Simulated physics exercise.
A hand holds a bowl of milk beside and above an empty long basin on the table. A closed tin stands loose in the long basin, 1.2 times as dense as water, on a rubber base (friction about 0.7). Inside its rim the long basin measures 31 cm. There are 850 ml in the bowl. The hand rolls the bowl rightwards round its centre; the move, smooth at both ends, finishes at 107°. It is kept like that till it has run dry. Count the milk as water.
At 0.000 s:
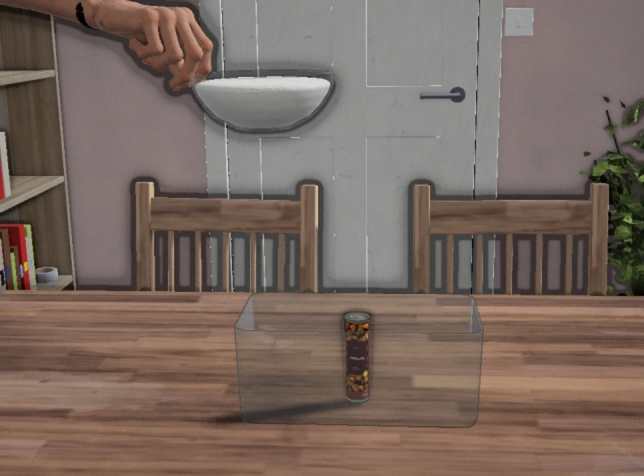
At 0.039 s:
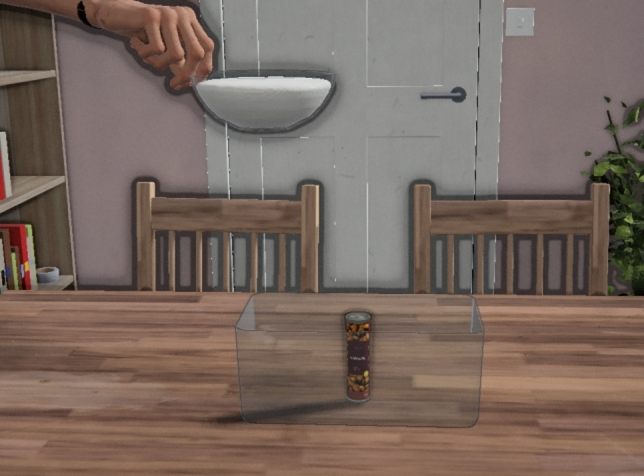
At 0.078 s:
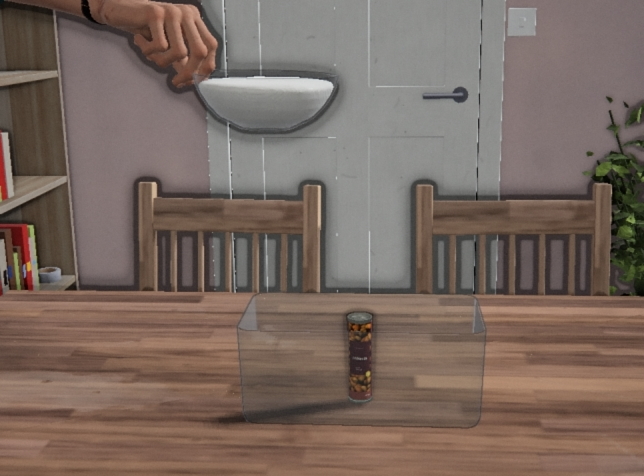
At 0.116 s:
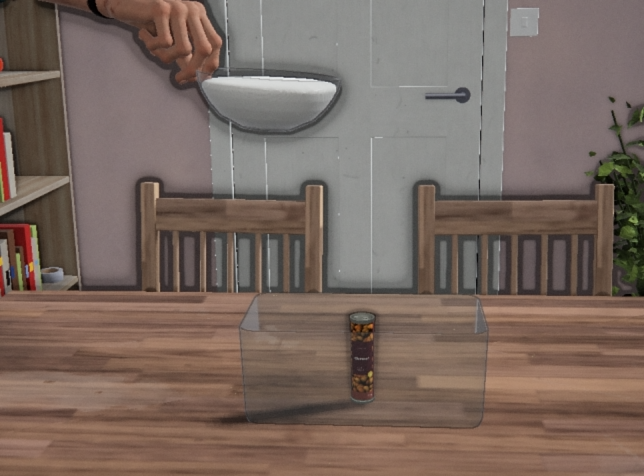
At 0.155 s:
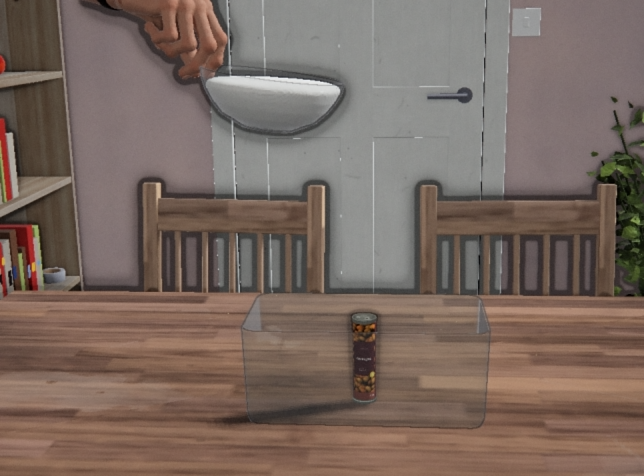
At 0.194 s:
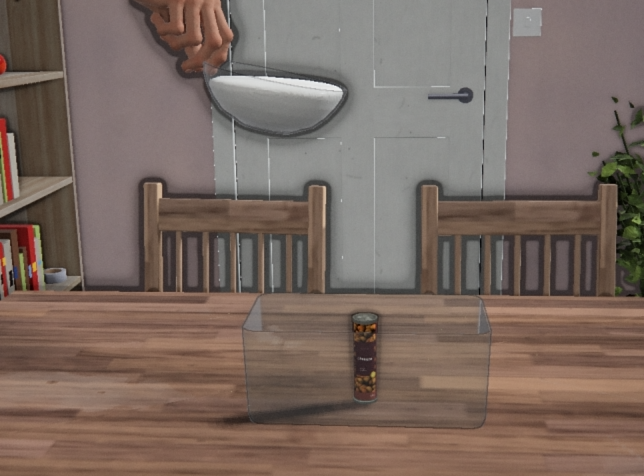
A white bowl of milk, held by a hand above a wooden table, tilted gently rightwards while a closed tin stood still inside a clear, otherwise empty basin below.
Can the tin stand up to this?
It topples.
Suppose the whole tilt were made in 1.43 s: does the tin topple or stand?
Then it remains upright.
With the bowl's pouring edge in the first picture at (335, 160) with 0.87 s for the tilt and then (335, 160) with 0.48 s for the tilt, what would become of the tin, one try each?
First it keeps standing; then it remains upright.
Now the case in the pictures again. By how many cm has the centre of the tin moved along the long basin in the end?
Some 8.0 cm.
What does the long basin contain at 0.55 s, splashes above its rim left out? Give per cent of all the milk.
About 8 per cent.
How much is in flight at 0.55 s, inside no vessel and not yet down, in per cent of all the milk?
Some 72 per cent.
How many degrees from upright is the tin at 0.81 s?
Near 5° from upright.
Then, 0.55 s in, the tilt is 75° and 21 per cent is still to pour; the tin stands where it began.
Then, 0.81 s in, the tilt is 106° and 0 per cent is still to pour; the tin leans 6°.
Then, 1.08 s in, the tilt is 107° and 0 per cent is still to pour; the tin leans 27°.
Then, 1.37 s in, the tilt is 107° and 0 per cent is still to pour; the tin lies on its side.
Finally, the tin lies on its side.
